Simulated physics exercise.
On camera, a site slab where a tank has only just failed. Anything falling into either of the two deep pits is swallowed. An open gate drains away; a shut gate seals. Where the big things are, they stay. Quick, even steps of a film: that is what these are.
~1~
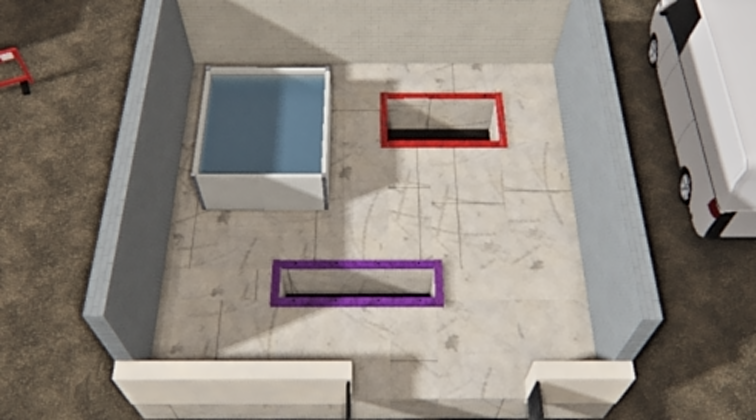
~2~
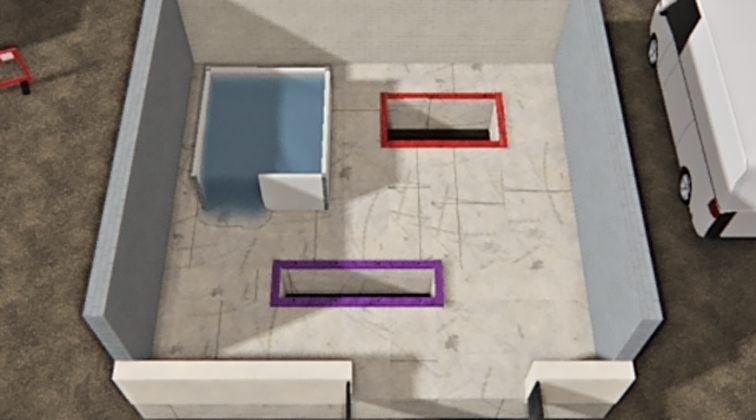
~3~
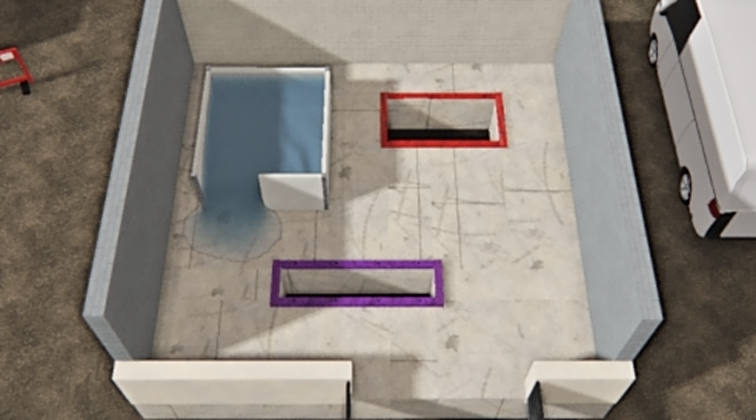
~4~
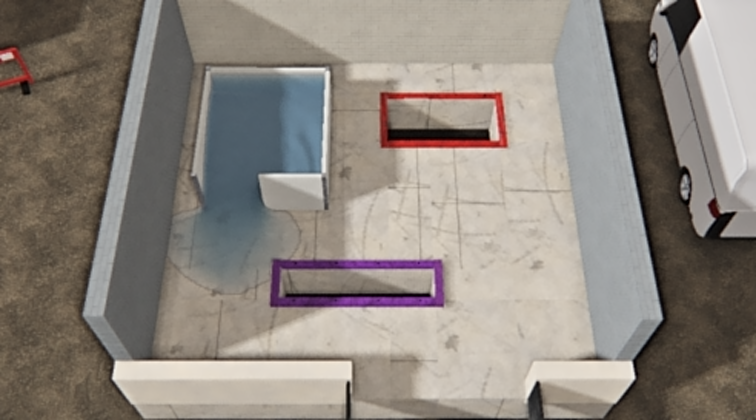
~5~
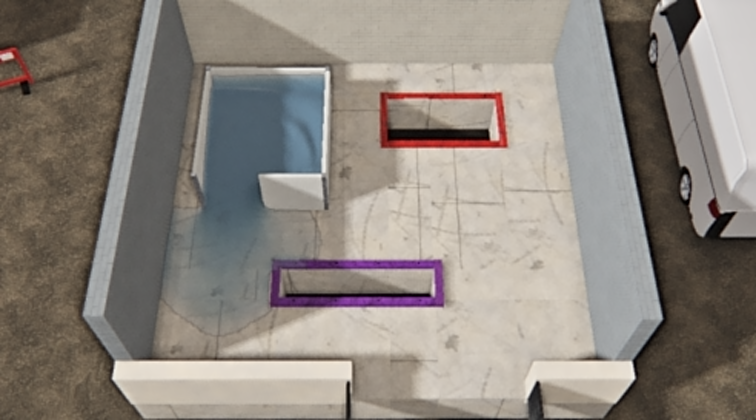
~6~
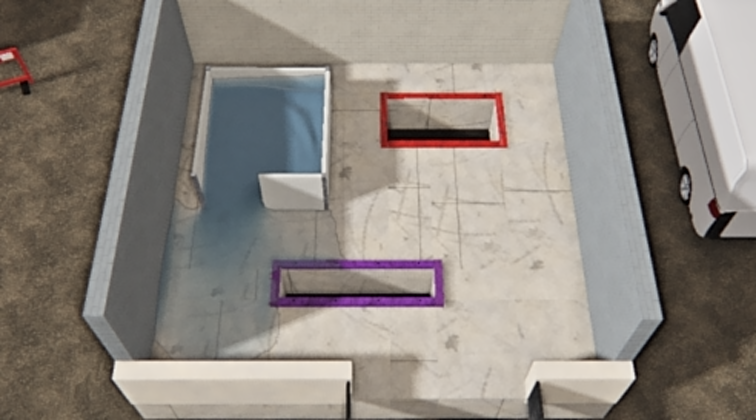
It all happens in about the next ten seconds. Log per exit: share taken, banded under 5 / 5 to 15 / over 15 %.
One by one: Gate: Greater than fifteen per cent, red pit: Smaller than five per cent, purple pit: Five per cent up to fifteen.
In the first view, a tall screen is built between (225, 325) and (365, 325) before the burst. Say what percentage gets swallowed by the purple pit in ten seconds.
Share, purple pit - 15 in a hundred.
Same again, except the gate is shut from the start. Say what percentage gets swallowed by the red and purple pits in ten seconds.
I'd estimate red at around 8 percent and purple at around 8 percent.
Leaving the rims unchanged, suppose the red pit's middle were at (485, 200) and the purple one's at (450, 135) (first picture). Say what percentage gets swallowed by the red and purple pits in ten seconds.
The red pit ends up with 12 per cent, the purple pit with 0 per cent.
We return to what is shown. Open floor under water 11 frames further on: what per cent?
About 35 in a hundred.
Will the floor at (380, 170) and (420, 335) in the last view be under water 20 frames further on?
In that order, the first is spared and the second submerged.
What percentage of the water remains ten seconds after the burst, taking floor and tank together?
Roughly 72 %.
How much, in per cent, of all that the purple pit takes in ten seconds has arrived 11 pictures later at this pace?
I make it 25 per cent.
A moment on, water covers 20 % of the floor; the gate 0 %, the red pit 0 %, the purple pit 1 %.
Next, water covers 35 % of the floor; the gate 0 %, the red pit 0 %, the purple pit 2 %.
Then, water covers 50 % of the floor; the gate 2 %, the red pit 0 %, the purple pit 4 %.
Later, water covers 70 % of the floor; the gate 9 %, the red pit 0 %, the purple pit 6 %.
In the end, water covers 95 % of the floor; the gate 20 %, the red pit 2 %, the purple pit 7 %.
